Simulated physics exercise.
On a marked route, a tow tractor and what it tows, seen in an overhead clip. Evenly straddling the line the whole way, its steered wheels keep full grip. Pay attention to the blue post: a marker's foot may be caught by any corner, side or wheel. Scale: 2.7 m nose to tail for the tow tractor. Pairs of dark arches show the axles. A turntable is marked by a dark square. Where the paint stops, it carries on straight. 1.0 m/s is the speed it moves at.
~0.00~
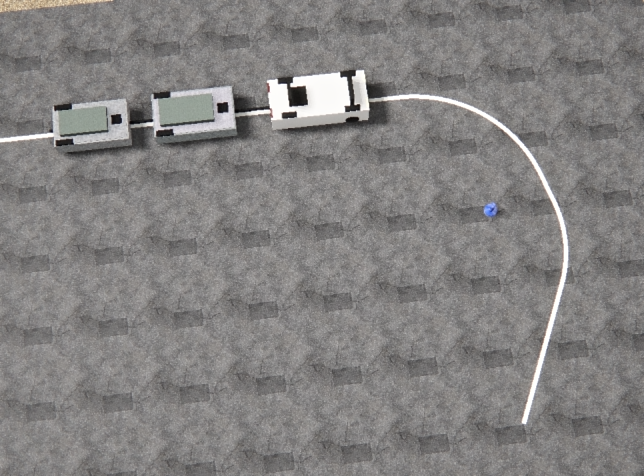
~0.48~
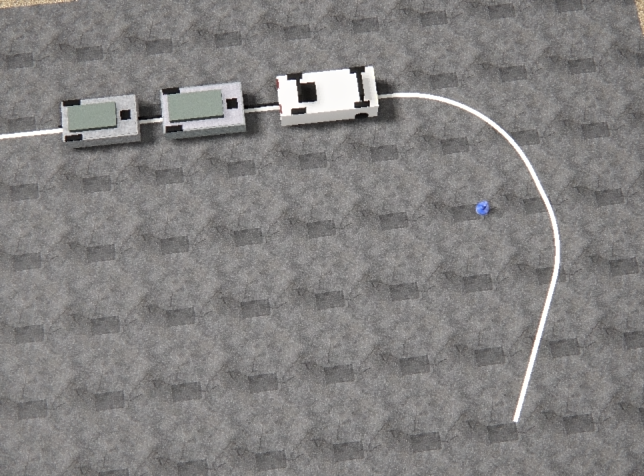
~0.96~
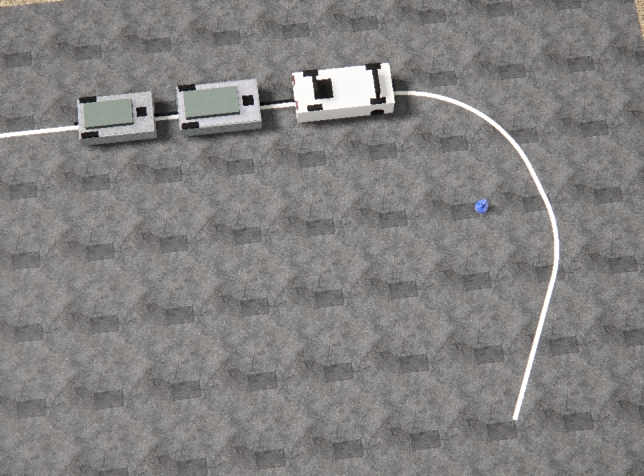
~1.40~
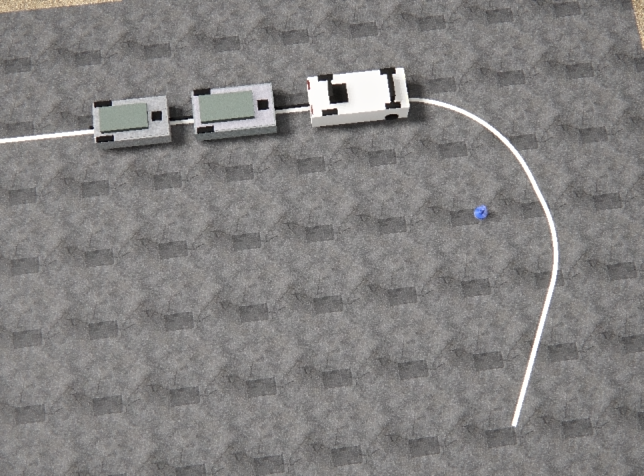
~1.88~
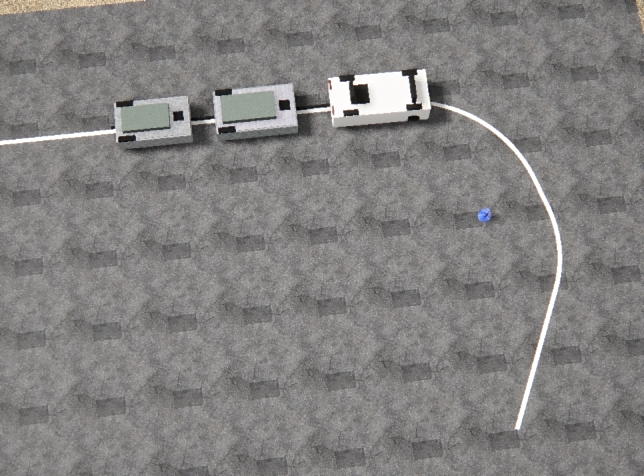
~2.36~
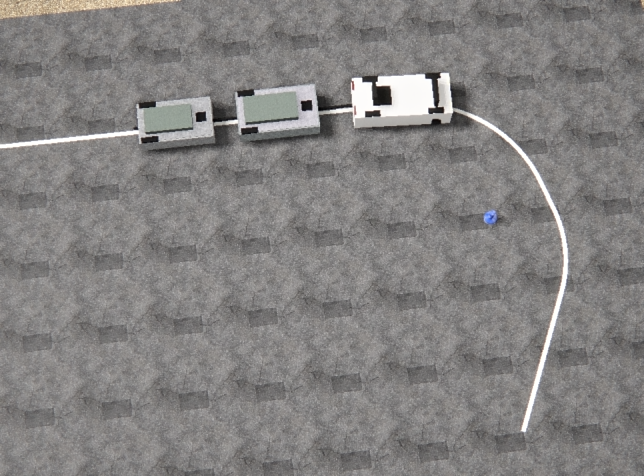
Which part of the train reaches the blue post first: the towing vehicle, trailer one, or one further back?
Blame one of the rear trailers.
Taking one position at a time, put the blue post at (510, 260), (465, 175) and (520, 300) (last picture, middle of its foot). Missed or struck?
Results in order - collision, collision, collision.
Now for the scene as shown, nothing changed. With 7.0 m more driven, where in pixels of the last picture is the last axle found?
Roughly at (370, 107).
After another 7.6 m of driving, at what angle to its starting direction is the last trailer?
Last trailer heading vs start: Approx. 15 degrees.
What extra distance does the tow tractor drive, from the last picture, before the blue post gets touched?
Contact happens once about 12.0 m more has been driven.
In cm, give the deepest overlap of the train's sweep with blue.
Result - blue: 10.
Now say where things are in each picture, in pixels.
The first picture shows nose (361, 90); last axle (64, 125); still straight; blue (491, 209); 2 trailers.
The second picture shows nose (370, 87); last axle (73, 120); still straight.
The third picture shows nose (386, 83); last axle (89, 117); still straight.
The fourth picture shows nose (401, 88); last axle (104, 121); still straight.
The fifth picture shows nose (422, 89); last axle (126, 121); turned 1°.
The sixth picture shows nose (445, 93); last axle (149, 122); turned 3°; blue (491, 217).
After 6.1 s, the last axle is at (272, 109) of the last picture, on the line.
After 9.8 s, the last axle is at (385, 109) of the last picture, 35 cm off the line.
After 14.4 s, the last axle is at (503, 178) of the last picture, 110 cm off the line; the second trailer has hit blue.
After 17.3 s, the last axle is at (535, 272) of the last picture, 90 cm off the line.
After 21.1 s, the last axle is at (525, 412) of the last picture, 20 cm off the line; 1 of 1 struck in all.
